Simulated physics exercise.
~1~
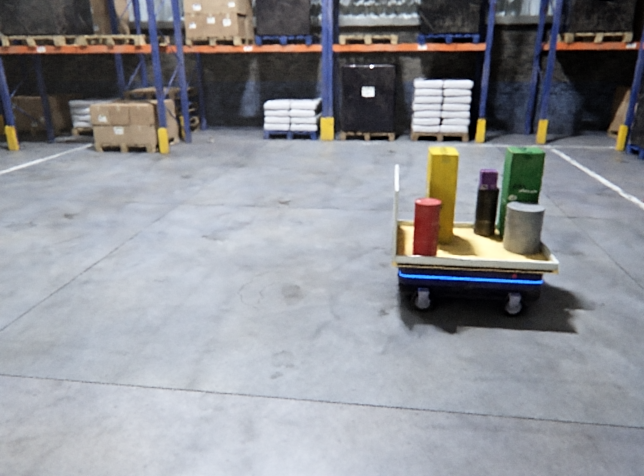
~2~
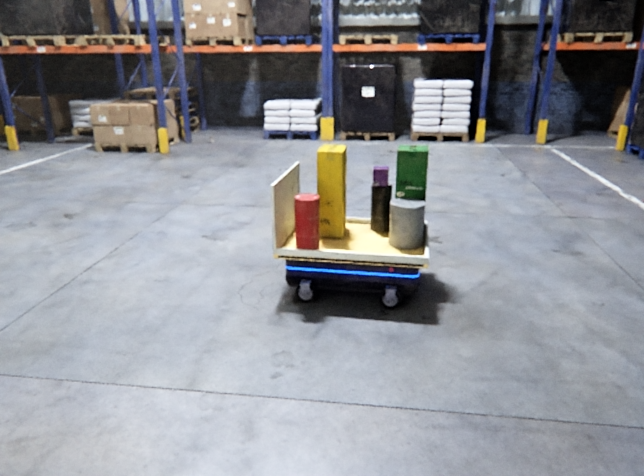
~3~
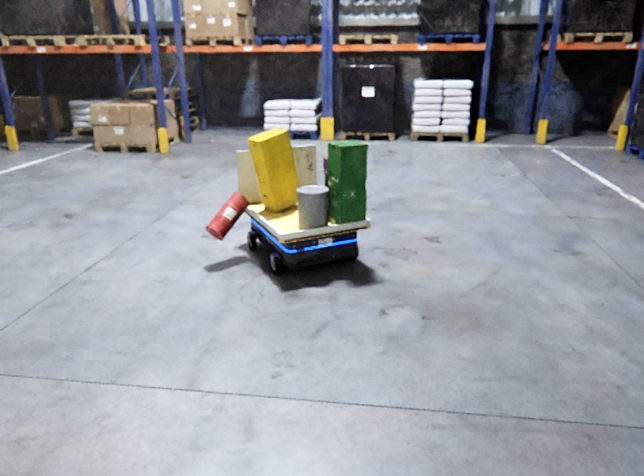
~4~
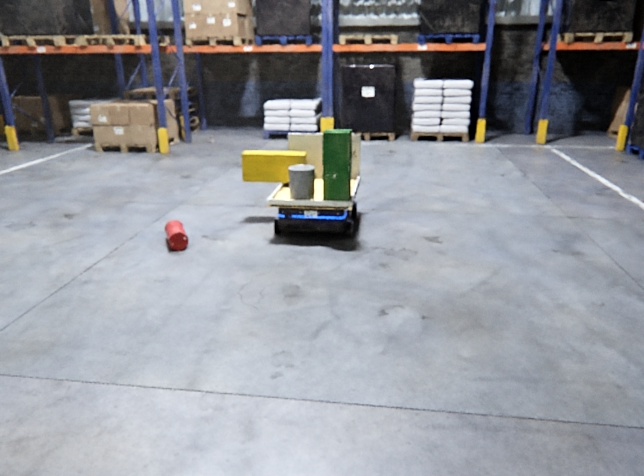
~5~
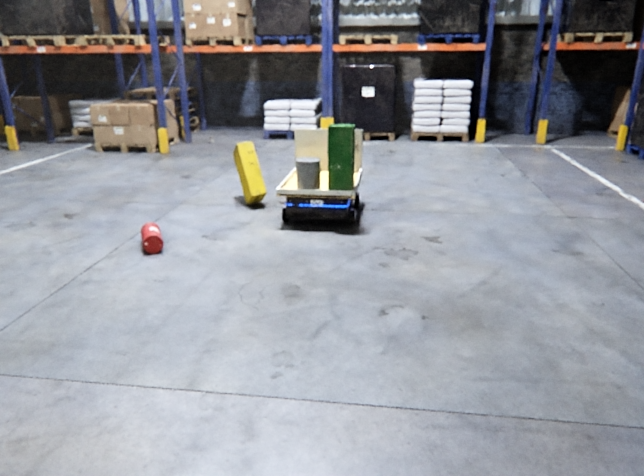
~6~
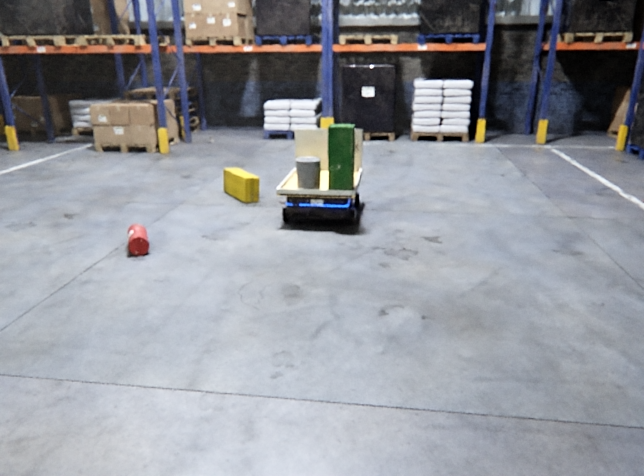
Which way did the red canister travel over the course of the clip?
It moved to the left, first riding on the cart and then tumbling off and rolling a little farther left on the floor.
